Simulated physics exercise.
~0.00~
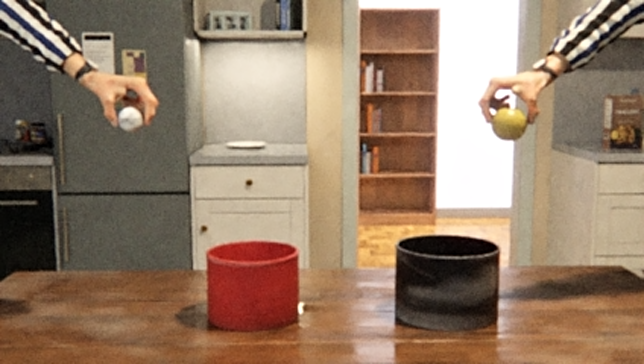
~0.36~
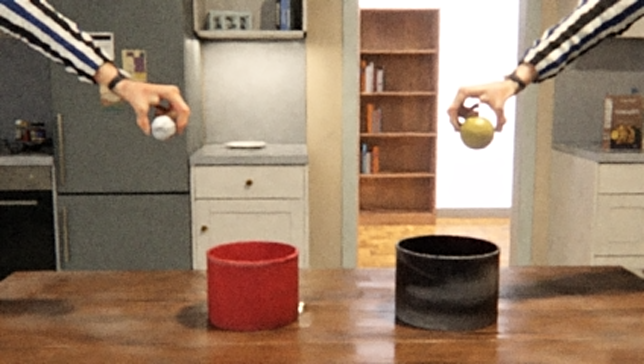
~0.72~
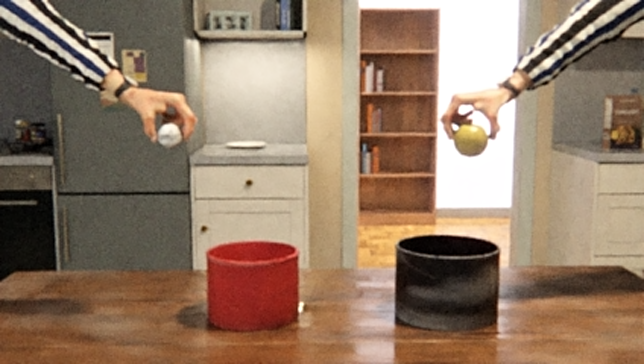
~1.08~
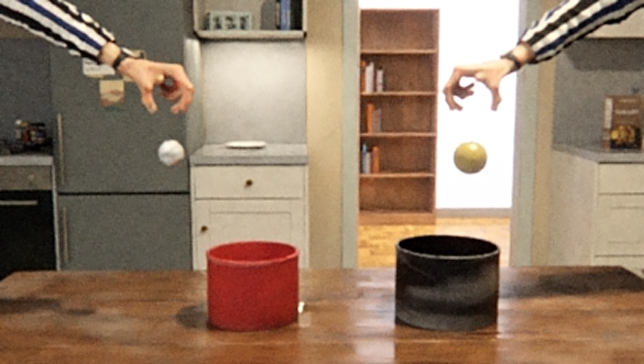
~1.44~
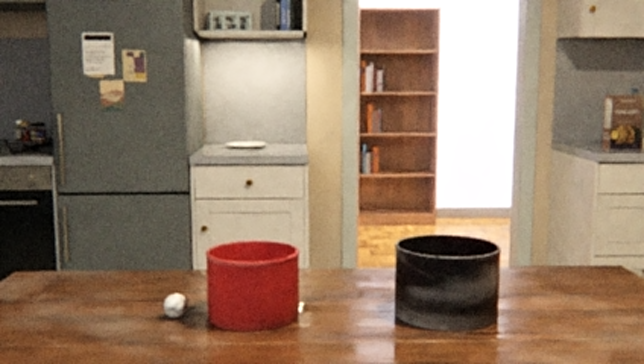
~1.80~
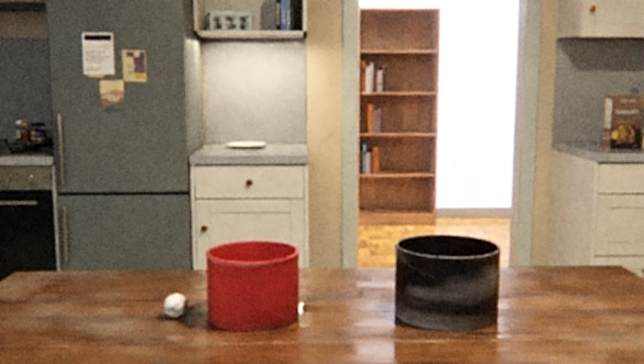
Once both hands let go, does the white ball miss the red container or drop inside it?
The white ball misses the red container and comes to rest on the table to its left.
